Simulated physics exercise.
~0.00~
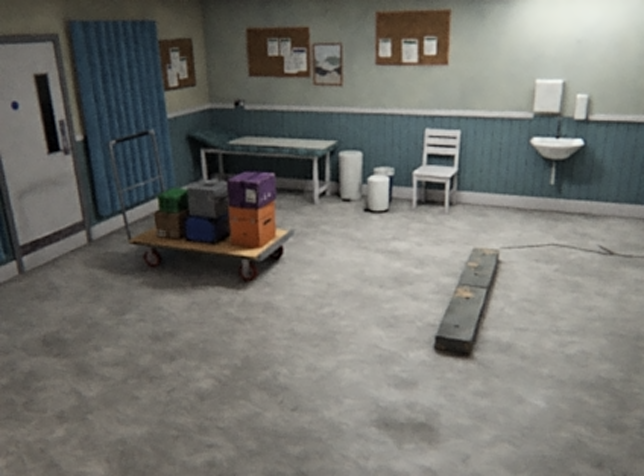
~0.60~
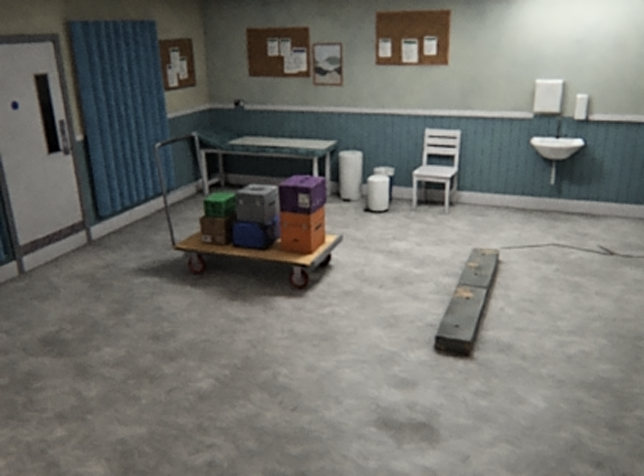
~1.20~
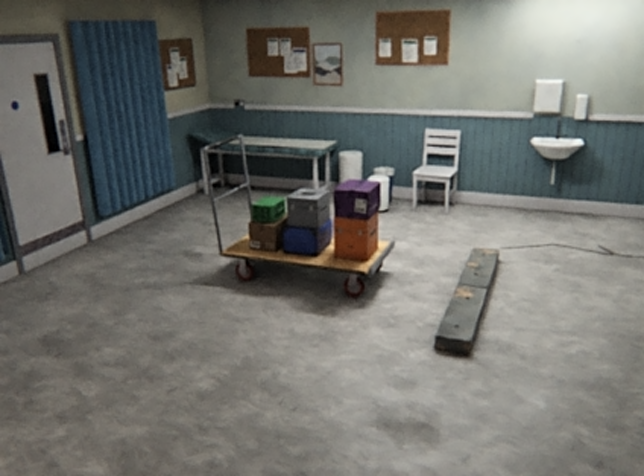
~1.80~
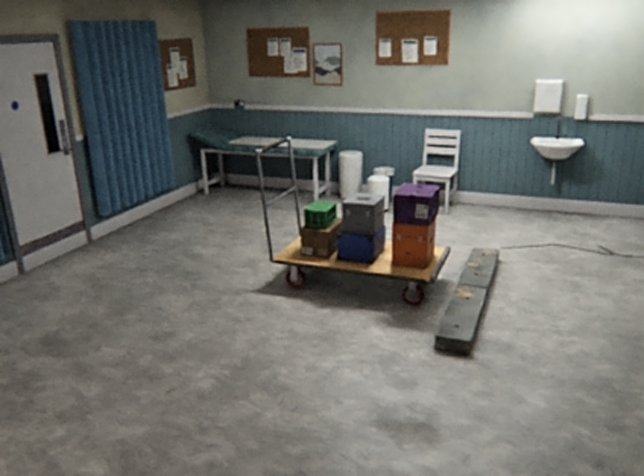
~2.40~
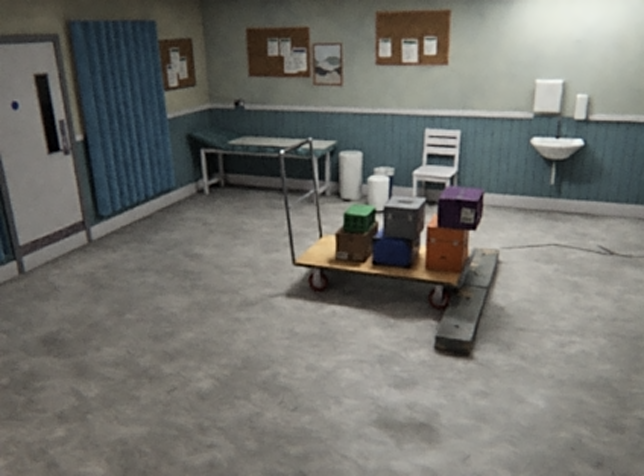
A flat trolley with a wooden deck and a tall handle at its left end carries a stacked load across a grey floor, seen from a raised, still viewpoint in a room with blue panelling. A green crate sits on a brown carton at the left, a grey box on a blue one in the middle, and a purple carton on an orange box at the right. The trolley rolls rightward from near the door towards a long dark bar. Its front wheel reaches the bar, and the upper boxes shift right. Finally the purple carton juts out over the orange box.
